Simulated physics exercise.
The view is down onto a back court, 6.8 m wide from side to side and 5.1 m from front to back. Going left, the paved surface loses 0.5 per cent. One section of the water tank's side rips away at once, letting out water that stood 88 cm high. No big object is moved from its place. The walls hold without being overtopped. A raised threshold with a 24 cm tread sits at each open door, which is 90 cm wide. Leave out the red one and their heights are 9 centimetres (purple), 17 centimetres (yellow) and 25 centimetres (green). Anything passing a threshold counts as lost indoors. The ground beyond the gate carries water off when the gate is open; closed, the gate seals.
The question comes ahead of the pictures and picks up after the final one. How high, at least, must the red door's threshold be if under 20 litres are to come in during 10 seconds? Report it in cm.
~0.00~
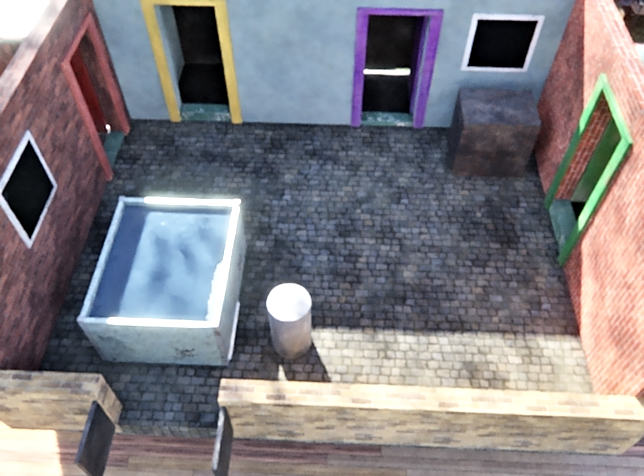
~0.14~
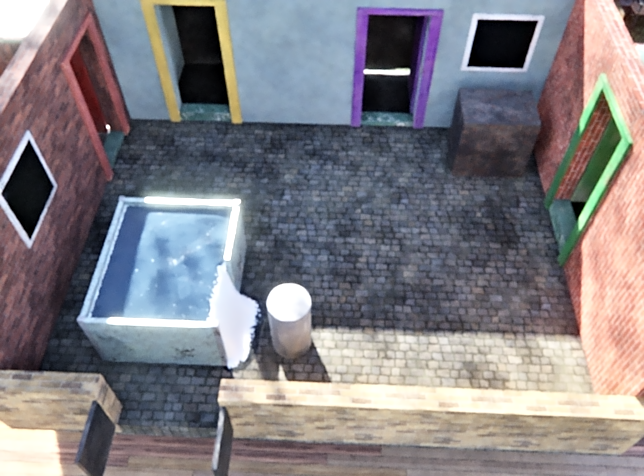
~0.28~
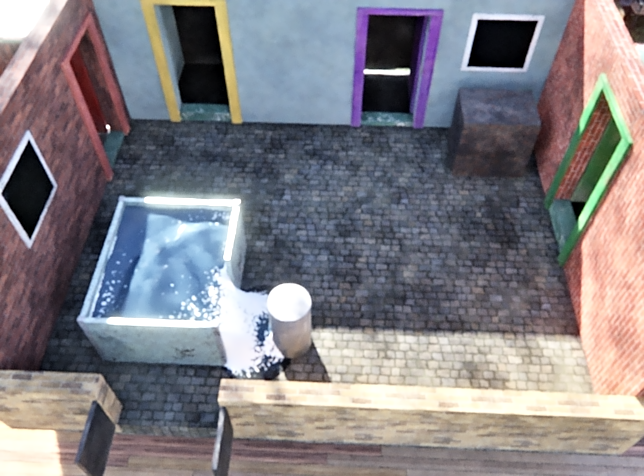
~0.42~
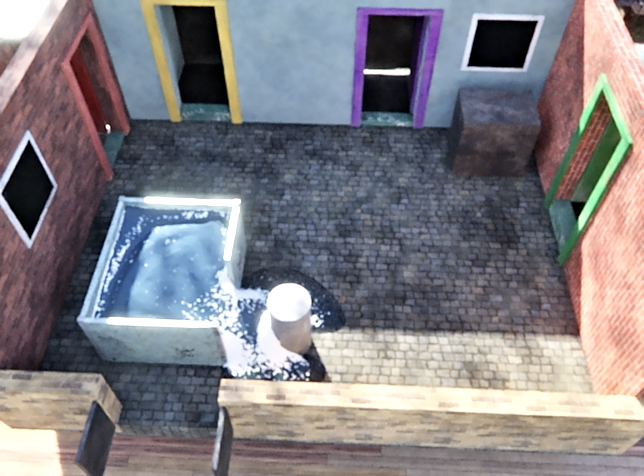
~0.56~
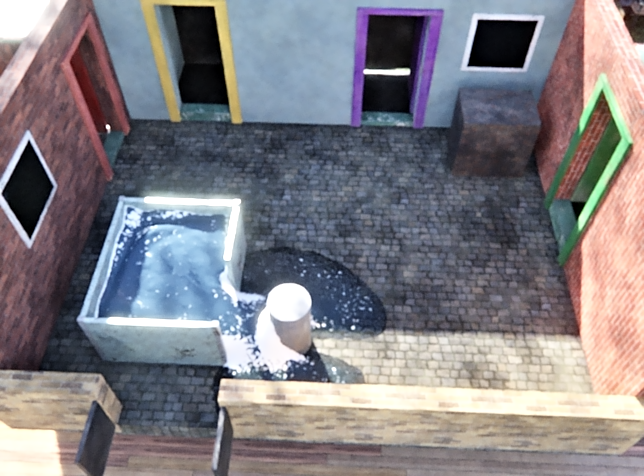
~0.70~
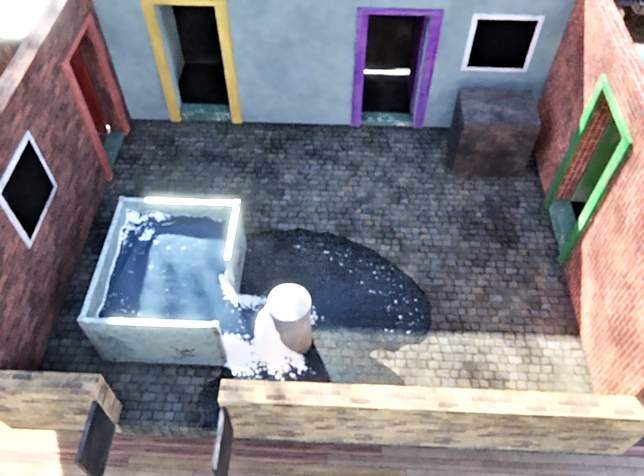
I would say about 9.5 cm.
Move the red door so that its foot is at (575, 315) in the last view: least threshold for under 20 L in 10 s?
It needs about 15 cm.
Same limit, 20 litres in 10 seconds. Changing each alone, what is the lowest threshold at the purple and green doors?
Close to 8.0 cm (purple) and close to 10.5 cm (green).
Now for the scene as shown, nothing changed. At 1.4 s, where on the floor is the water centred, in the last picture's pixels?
My guess is close to (245, 310).
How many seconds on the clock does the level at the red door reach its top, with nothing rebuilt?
The level tops out around 8.0 s.
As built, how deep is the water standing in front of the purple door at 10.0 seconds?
About 5.0 centimetres deep.
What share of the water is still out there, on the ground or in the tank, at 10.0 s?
About 94 in every hundred.
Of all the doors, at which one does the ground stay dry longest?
That would be the red door.
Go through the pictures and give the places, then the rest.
The first frame shows still water, 88 cm deep, in the water tank at (166, 261); the red door at (100, 105) is dry.
In the second frame, the gap is at (226, 318), the front 0.4 m out at (261, 313); the back of the water tank holds 88 cm.
In the third frame, the gap is at (226, 319), the front 0.9 m out at a hidden place; the back of the water tank holds 84 cm.
In the fourth frame, water pours out at (226, 320) and has run 1.4 m, to (338, 324); about 9 cm deep outside, 77 cm at the back.
In the fifth frame, water pours out at (226, 320) and has run 1.9 m, to (379, 321); about 6 cm deep outside, 75 cm at the back.
In the sixth frame, the gap is at (226, 320), the front 2.5 m out at (424, 307); the back of the water tank holds 72 cm; the red door at (100, 105), 3.9 m from the gap, is still 2.9 m from the nearest water.
After 1.4 s water covers 45 % of the floor, deepest (53 cm) near (262, 341); it has not reached the red door.
After 3.0 s water covers 70 % of the floor, deepest (30 cm) near (262, 341); it has not reached the red door.
After 10.0 s water covers 95 % of the floor, deepest (12 cm) near (96, 216); 12 cm at the red door, 20 litres in over its 9 cm threshold.
At the red door as built, the water arrived by 6.0 s and peaked near 16 cm at 7.8 s.
Run again over the same 10 s with other heights there, 27 litres in over 8 cm, 12 litres over 10.5 cm. The limit of 20 litres is kept from about 9.5 cm up.
